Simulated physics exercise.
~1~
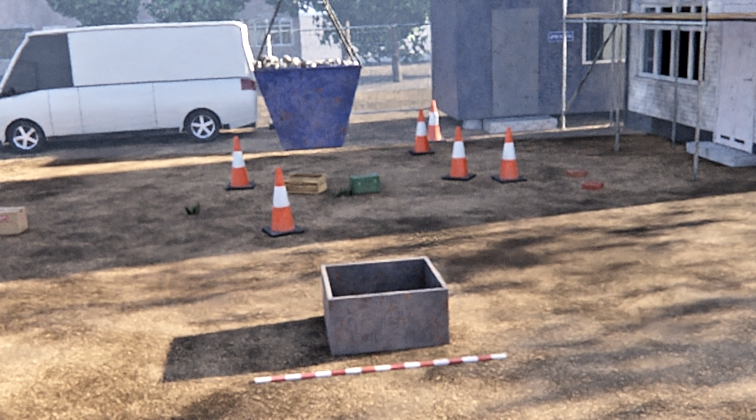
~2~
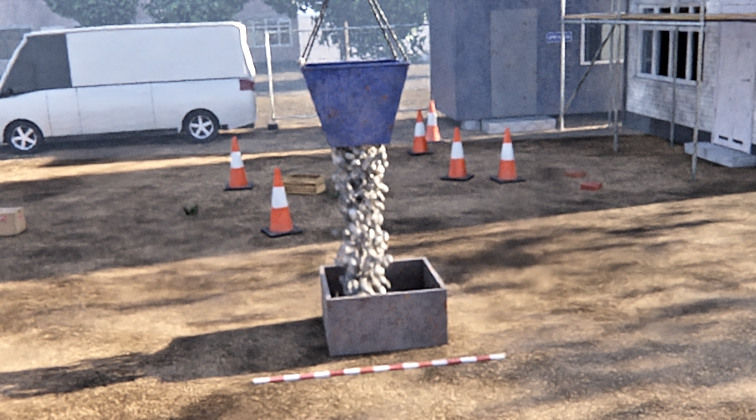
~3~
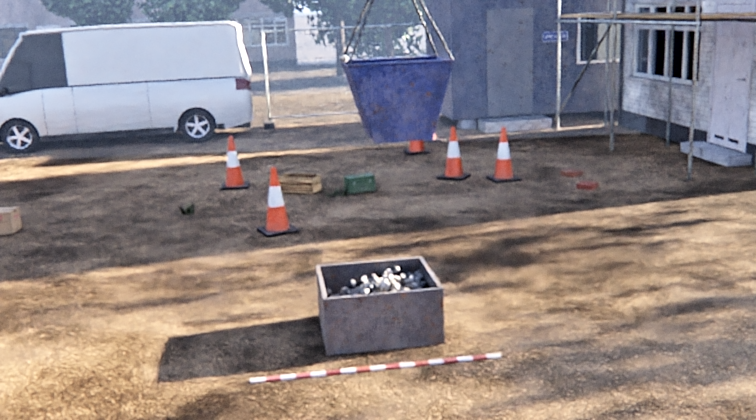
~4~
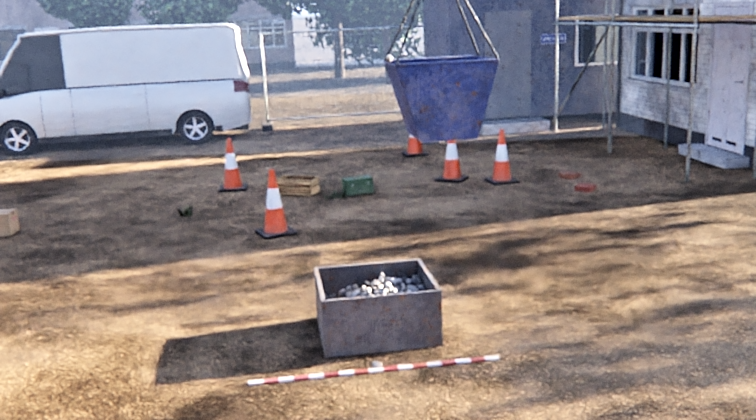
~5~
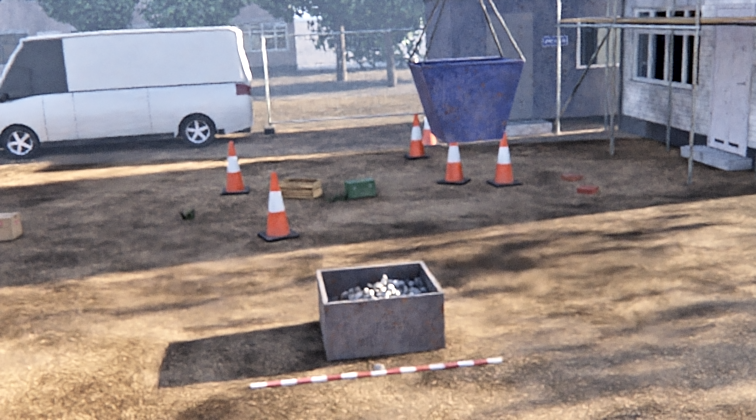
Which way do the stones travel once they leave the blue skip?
They move down, dropping from the bottom of the skip into the grey bin on the ground.
